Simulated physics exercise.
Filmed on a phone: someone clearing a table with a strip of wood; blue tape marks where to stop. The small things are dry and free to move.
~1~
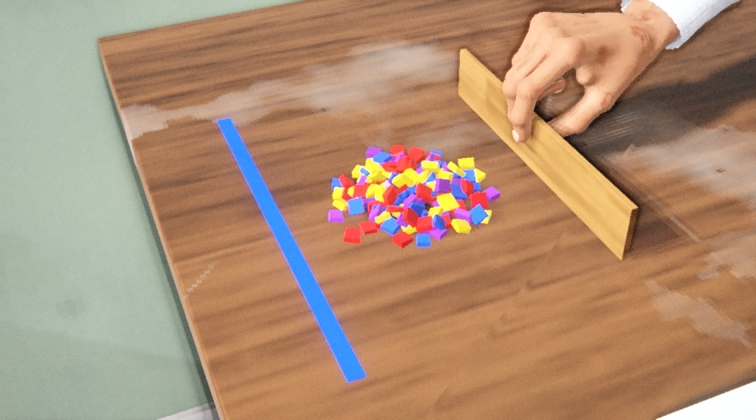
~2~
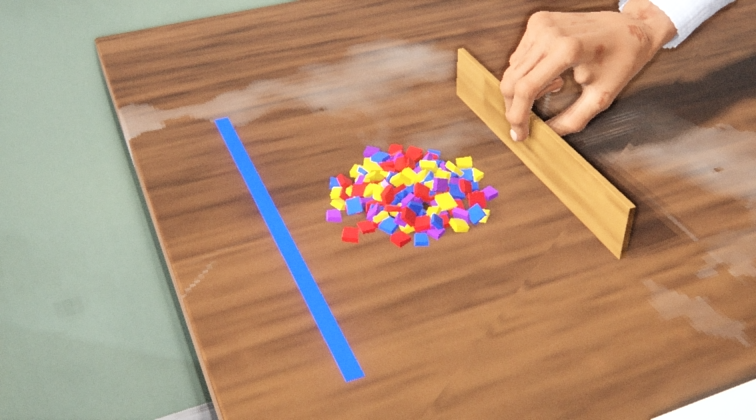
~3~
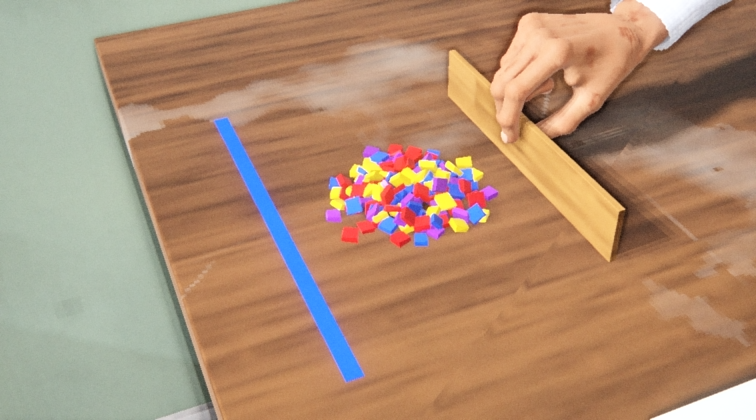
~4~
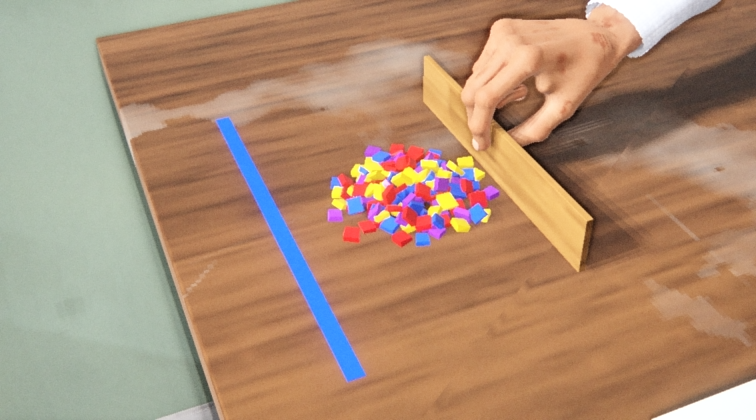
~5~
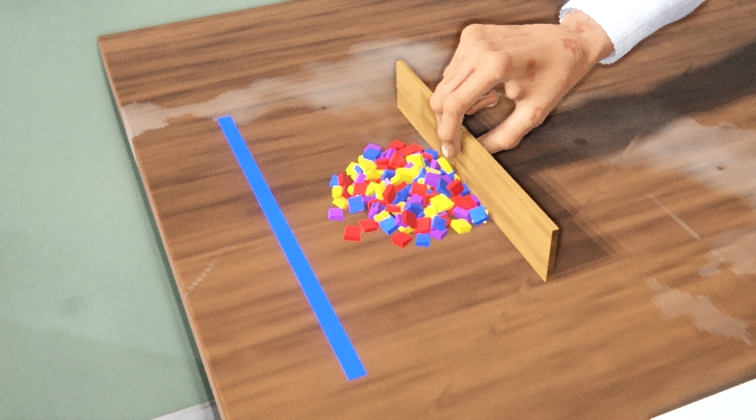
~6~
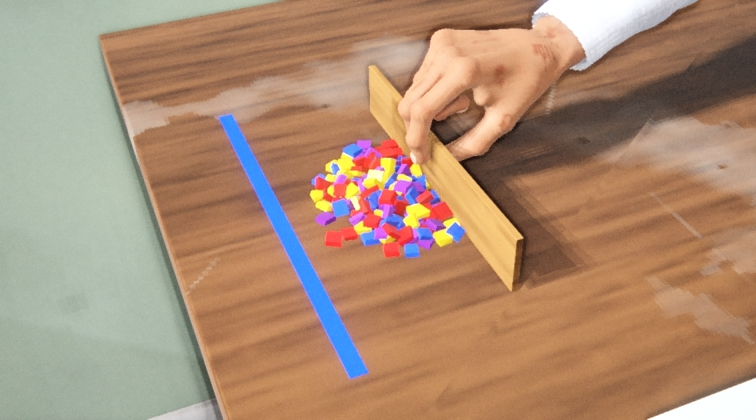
A hand slides a strip of wood left, pushing colourful tiles slightly towards blue tape.
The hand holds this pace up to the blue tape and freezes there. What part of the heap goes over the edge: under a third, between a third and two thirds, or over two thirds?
It pushes less than a third off the end.
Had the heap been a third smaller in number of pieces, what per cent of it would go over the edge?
It comes to 0 per cent or so.
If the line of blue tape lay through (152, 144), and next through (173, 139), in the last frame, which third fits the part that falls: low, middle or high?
In turn: Beyond two thirds; beyond two thirds.
Soon, strip of wood still moving, near (351, 160); heap all on the table, its front near (254, 265).
A while on, strip of wood stopped at the blue tape; heap a stray few over the edge.
Towards the end, strip of wood stopped at the blue tape; heap a small part over the edge.
Finally, strip of wood stopped at the blue tape; heap a small part over the edge.
